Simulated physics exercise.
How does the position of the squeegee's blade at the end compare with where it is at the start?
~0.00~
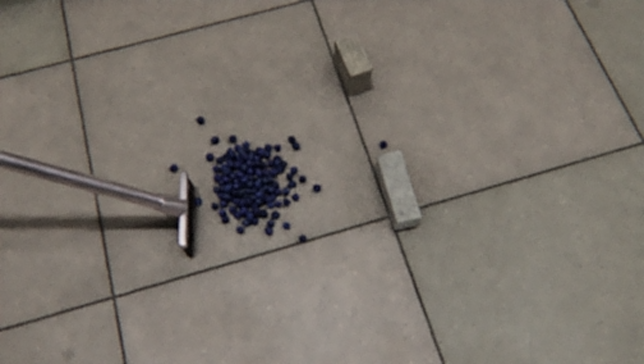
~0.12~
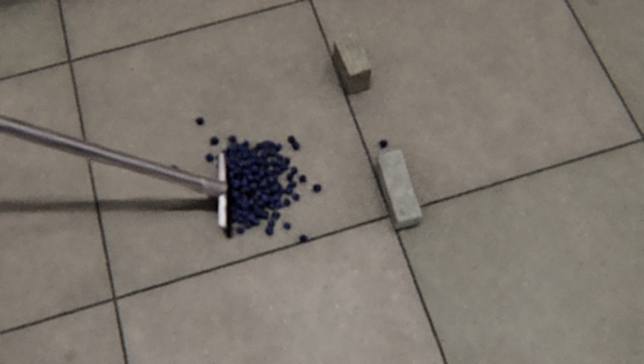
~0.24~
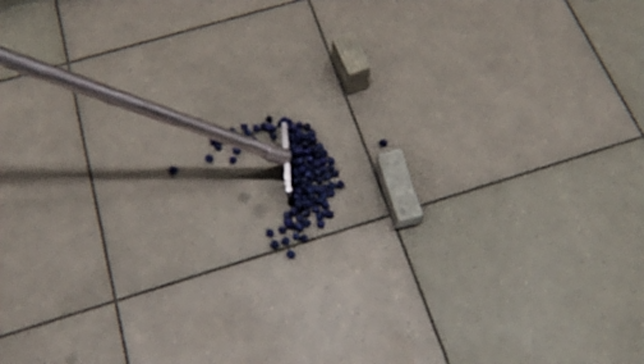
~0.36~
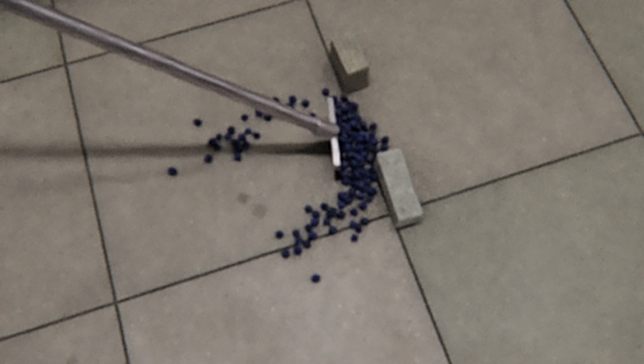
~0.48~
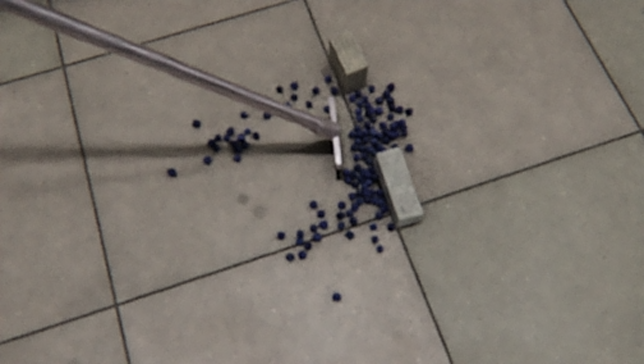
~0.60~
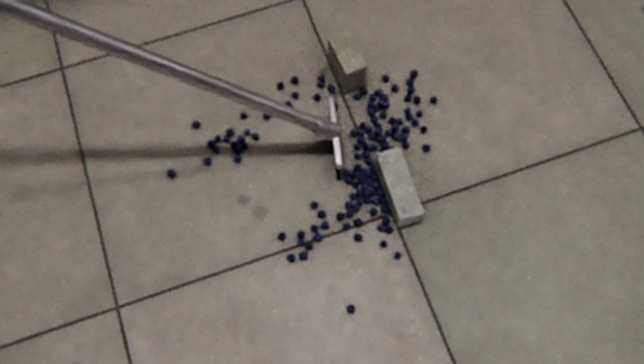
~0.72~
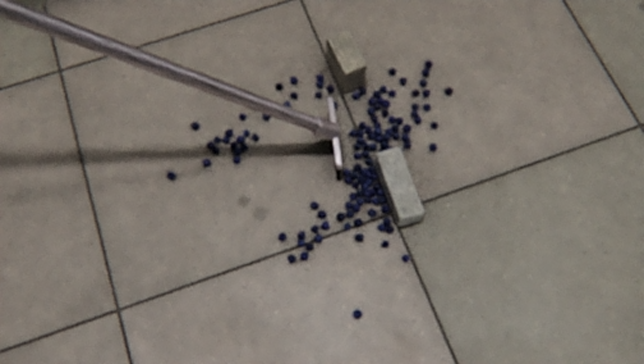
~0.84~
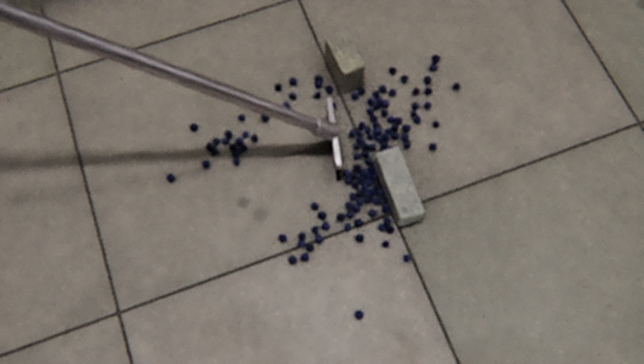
At the start the blade is to the left of the heap of berries, and at the end it is farther right and higher up in the view, just short of the gap between the two blocks.
